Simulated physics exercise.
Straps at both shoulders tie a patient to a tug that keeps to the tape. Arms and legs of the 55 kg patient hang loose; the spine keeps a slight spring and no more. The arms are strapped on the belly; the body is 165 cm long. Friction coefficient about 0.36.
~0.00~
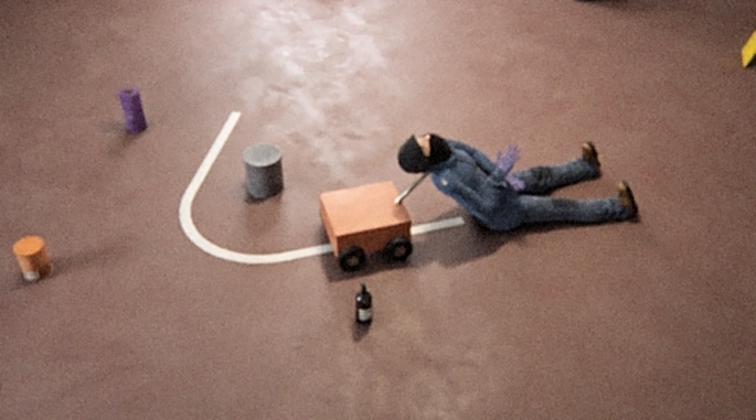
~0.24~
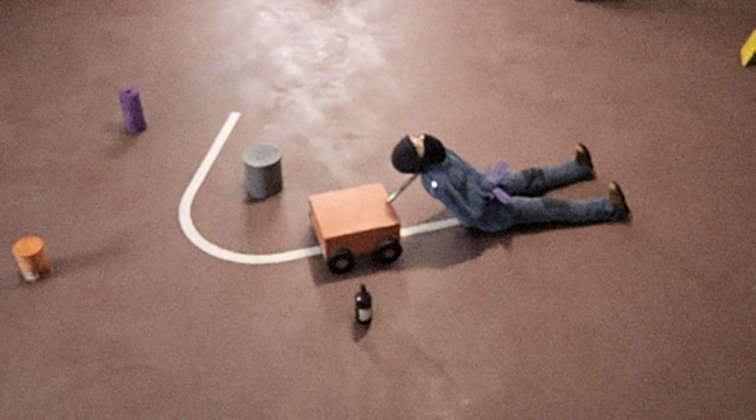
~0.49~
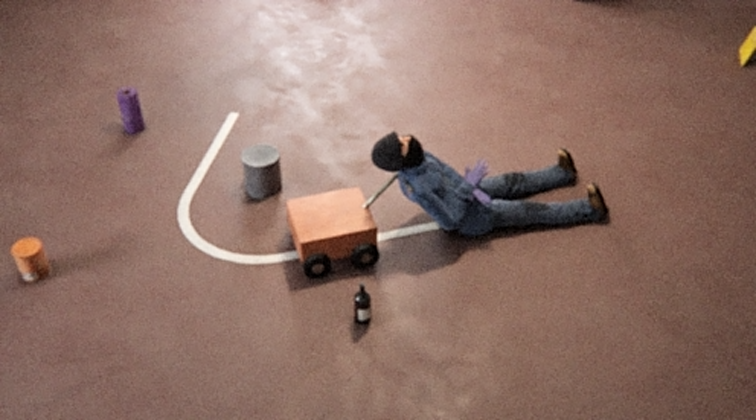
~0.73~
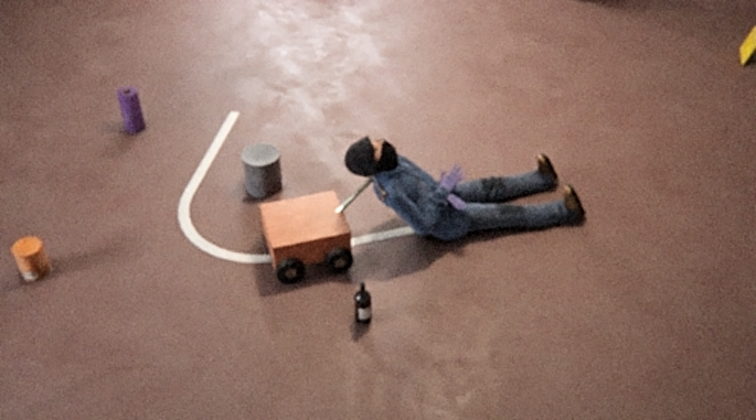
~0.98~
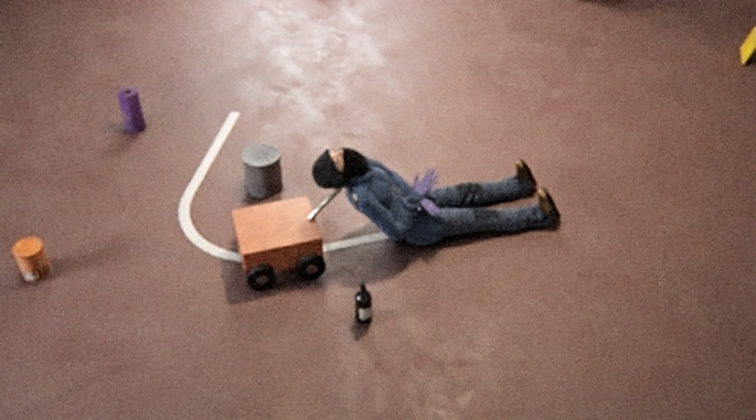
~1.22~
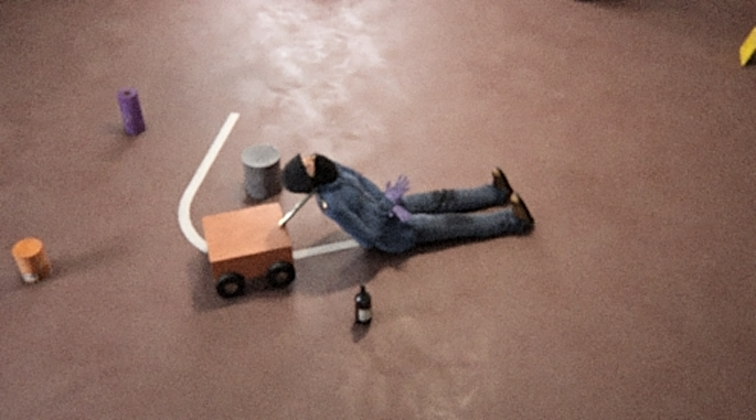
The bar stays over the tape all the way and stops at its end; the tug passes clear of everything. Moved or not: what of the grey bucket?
This time the grey bucket is shifted.
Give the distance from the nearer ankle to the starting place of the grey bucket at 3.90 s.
About 50 cm.
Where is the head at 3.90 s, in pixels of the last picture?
Near (215, 66).
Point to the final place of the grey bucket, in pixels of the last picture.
Near (283, 155).
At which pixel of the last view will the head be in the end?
Near (229, 38).
After 2.00 s the grey bucket is where it stood, near (263, 172) in the last picture's view; the black bottle where it stood; the nearer ankle is 105 cm from that spot.
After 2.60 s the grey bucket is where it stood, near (263, 172) in the last picture's view; the nearer ankle is 83 cm from that spot.
After 3.30 s the grey bucket is where it stood, near (263, 172) in the last picture's view; the nearer ankle is 67 cm from that spot.
After 3.90 s the grey bucket is 6 cm from where it stood, near (267, 167) in the last picture's view; the nearer ankle is 49 cm from that spot.
By 4.7 s, grey bucket gets knocked; purple post stays put; orange can stays put; black bottle stays put.
